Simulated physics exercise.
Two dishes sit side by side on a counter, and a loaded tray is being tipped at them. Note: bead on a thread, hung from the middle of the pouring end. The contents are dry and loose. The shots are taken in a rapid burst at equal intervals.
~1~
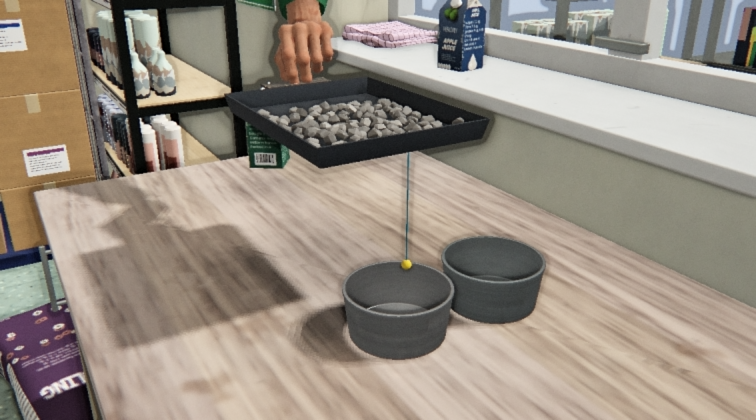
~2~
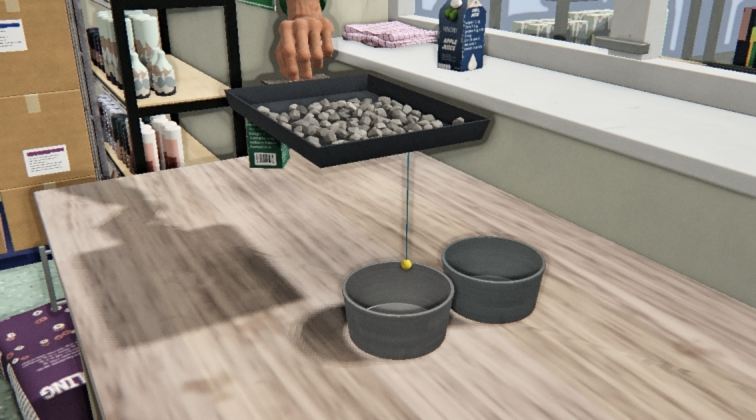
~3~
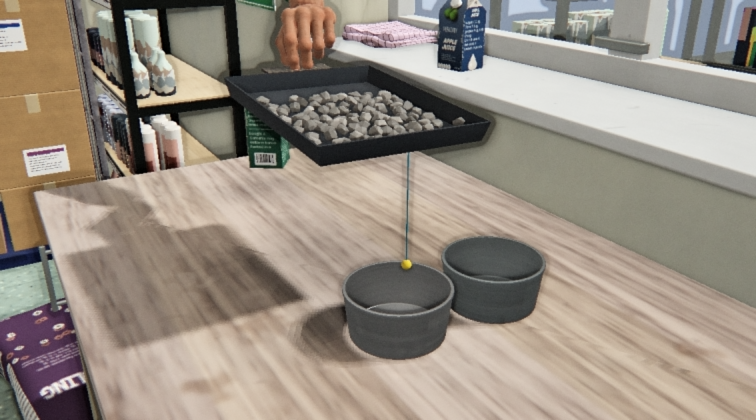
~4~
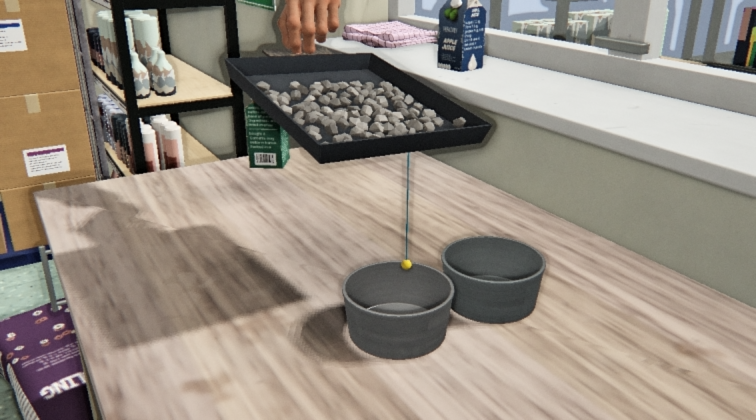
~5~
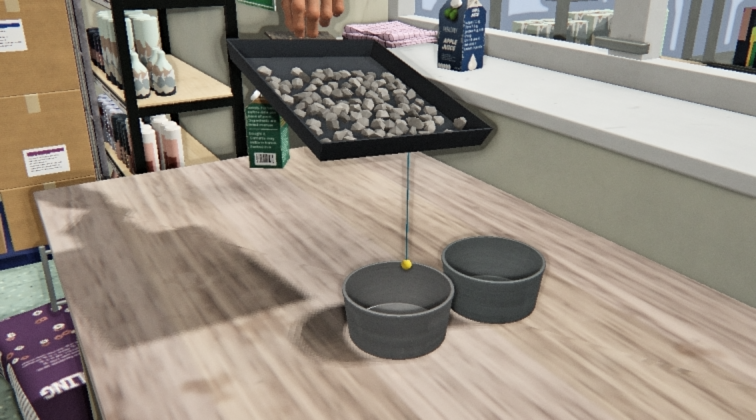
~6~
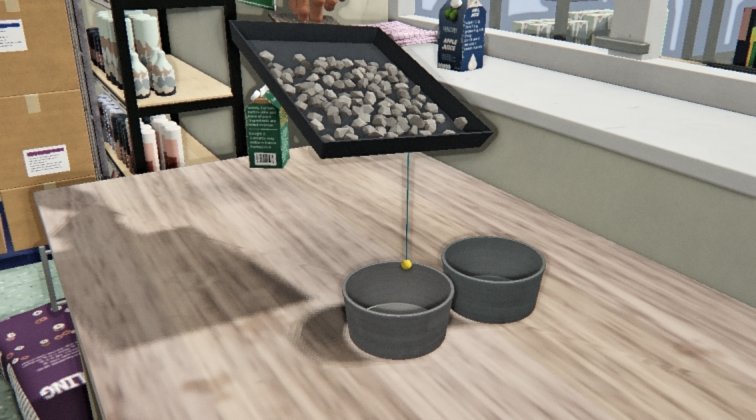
At first, a hand holds a dark tray of loose gray gravel nearly level above two empty round dishes on a wooden counter, a yellow bead hanging on a thread below it. The tray's far side then rises steadily, and by the end it slopes clearly toward its lower right corner.
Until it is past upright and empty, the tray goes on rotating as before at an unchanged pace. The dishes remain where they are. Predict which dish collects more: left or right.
Right.
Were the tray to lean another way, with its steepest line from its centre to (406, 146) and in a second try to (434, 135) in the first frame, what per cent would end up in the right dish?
Lab note: Case 1 near 20 %, case 2 near 90 %.
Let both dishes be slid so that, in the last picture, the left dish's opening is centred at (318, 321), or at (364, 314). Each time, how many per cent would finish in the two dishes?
First case: Some 40 %; second case: Some 70 %.
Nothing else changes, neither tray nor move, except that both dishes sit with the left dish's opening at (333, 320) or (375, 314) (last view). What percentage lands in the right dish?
50 and 70 in a hundred.
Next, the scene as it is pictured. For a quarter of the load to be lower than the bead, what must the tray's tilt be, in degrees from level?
About 100° of tilt.
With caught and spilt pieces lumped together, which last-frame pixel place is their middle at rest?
Around (487, 310).
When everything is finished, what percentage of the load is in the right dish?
I'd estimate close to 50 per cent.
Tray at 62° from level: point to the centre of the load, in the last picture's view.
In the last view, the load is centred close to (429, 117).
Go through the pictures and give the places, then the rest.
In the first picture, corners of the pouring end at (320, 146) and (483, 118), level; middle of the load at (353, 124), bits of gravel; left dish at (428, 330); right dish at (526, 296); bead on its thread at (406, 264).
In the second picture, corners of the pouring end at (320, 145) and (483, 119), level; middle of the load at (353, 122).
In the third picture, corners of the pouring end at (321, 144) and (484, 120), tipped barely, lowest at the right corner; middle of the load at (353, 117).
In the fourth picture, corners of the pouring end at (323, 142) and (485, 123), tipped a little, lowest at the right corner; middle of the load at (354, 110).
In the fifth picture, corners of the pouring end at (324, 140) and (486, 126), tipped a little, lowest at the right corner; middle of the load at (355, 102).
In the sixth picture, corners of the pouring end at (326, 138) and (487, 129), tipped clearly, lowest at the right corner; middle of the load at (357, 95); left dish at (428, 330); right dish at (526, 296).
Soon, tray tipped steeply; all on the tray.
A while on, tray tipped right over; about two thirds on the tray; a stray few in the left dish; a small part in the right dish; a small part outside both; about a quarter in the air.
Towards the end, tray tipped past a quarter turn; a small part in the left dish; about half in the right dish; about a third outside both.
Finally, tray tipped past a quarter turn; a small part in the left dish; about half in the right dish; about a third outside both.
